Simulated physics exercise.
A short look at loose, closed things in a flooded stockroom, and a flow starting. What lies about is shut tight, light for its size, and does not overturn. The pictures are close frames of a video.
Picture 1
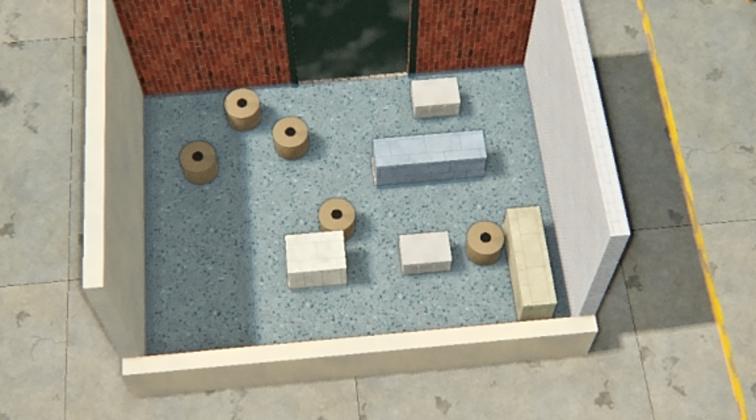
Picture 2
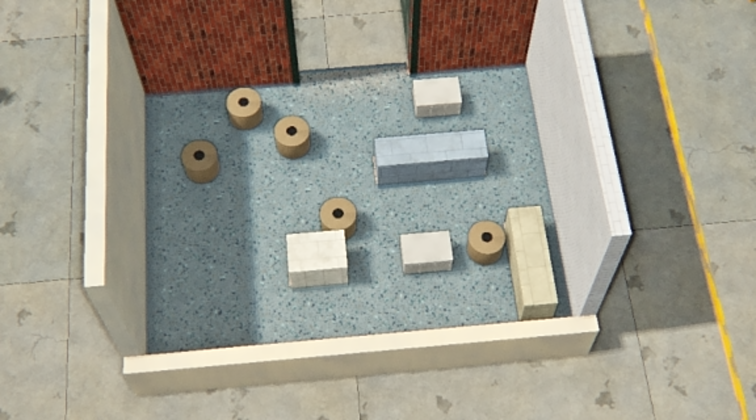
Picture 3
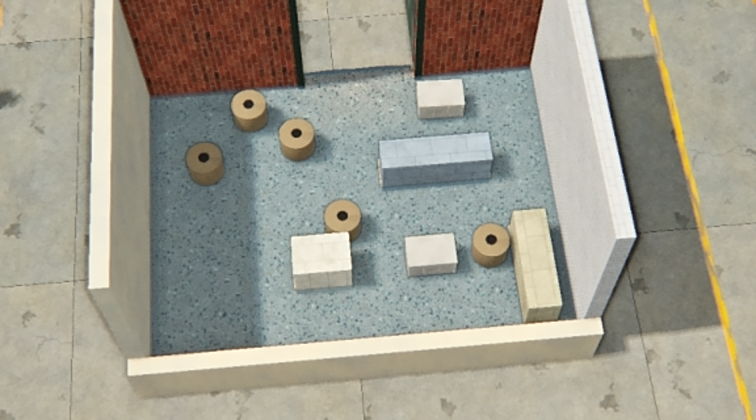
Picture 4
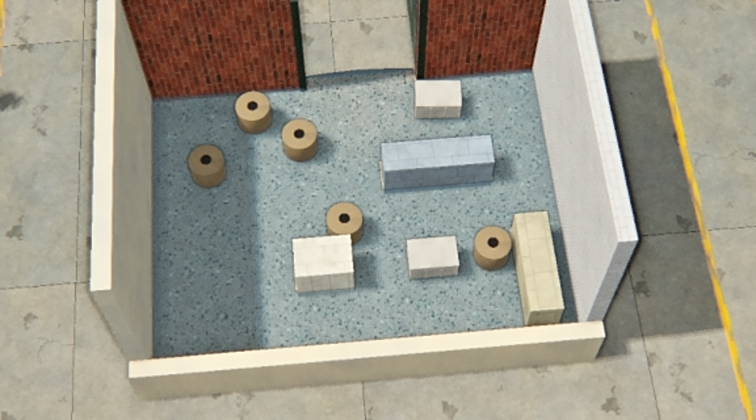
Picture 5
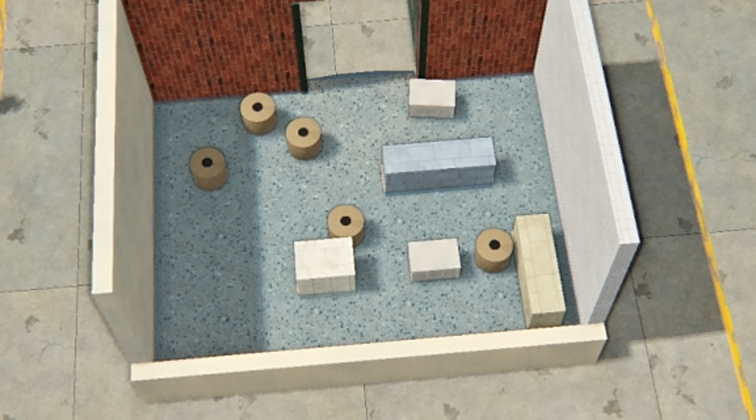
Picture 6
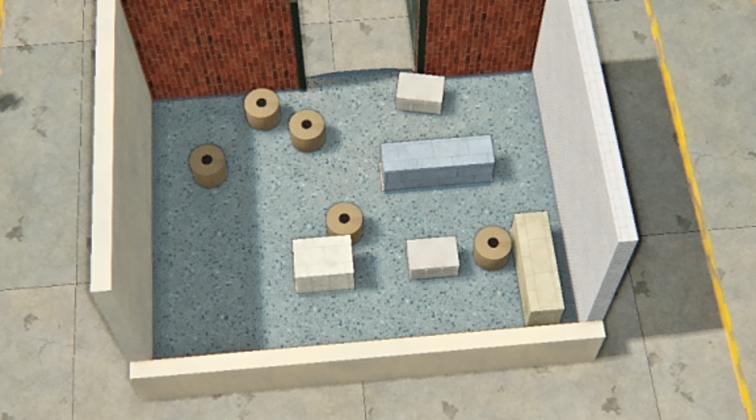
A roofless, flooded stockroom with pale side walls and a brick back wall is seen from high above the front. Tan round tubs with dark centres sit at left and lower centre on the speckled blue-grey surface, with white, blue and cream blocks around the middle and right. The dark panel clears the back gap, the camera shifts slightly, then the rear white crate drifts left and two upper-left tubs edge right.
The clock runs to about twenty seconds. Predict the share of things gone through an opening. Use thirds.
It is two thirds or more.
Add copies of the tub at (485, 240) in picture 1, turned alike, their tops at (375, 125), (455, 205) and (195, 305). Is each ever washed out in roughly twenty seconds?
One after the other: Washed out, inside, inside.
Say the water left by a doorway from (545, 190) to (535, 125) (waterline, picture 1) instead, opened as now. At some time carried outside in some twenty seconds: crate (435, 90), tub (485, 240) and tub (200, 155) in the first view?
One after the other: Carried outside, gone, left behind.
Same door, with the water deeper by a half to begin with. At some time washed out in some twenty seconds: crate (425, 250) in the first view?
For that one: No.
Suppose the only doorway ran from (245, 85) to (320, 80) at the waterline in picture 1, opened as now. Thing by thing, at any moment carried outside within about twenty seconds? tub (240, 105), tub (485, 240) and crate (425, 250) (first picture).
In that order: Gone, no, left behind.
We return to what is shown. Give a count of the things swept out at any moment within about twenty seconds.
5 of them.
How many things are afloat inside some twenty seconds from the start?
That makes 2.
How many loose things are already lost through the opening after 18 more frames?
The number is 3.
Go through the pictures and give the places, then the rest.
In the first frame, a crate at (436, 92) floats; a tub at (290, 132), afloat; 0 of 7 have shifted.
In the second frame, a crate at (437, 91), afloat; a tub at (292, 131), afloat; 0 of 7 have shifted.
In the third frame, a crate at (441, 93), afloat; a tub at (296, 133), afloat; 0 of 7 have shifted.
In the fourth frame, a crate at (438, 93), afloat, close to its start; a tub at (299, 134), afloat, close to its start; 1 of 7 have shifted.
In the fifth frame, a crate at (432, 93) floats, close to its start; a tub at (303, 132) floats, close to its start; 3 of 7 have shifted.
In the sixth frame, a crate at (421, 87), afloat, a stride from its start; a tub at (307, 125) floats, close to its start; 3 of 7 have shifted.
A moment on, 1 of 7 are out; 6 afloat.
Next, 3 of 7 are out; 4 afloat.
Later, 5 of 7 are out; 2 afloat.
In the end, 5 of 7 are out; 2 afloat.
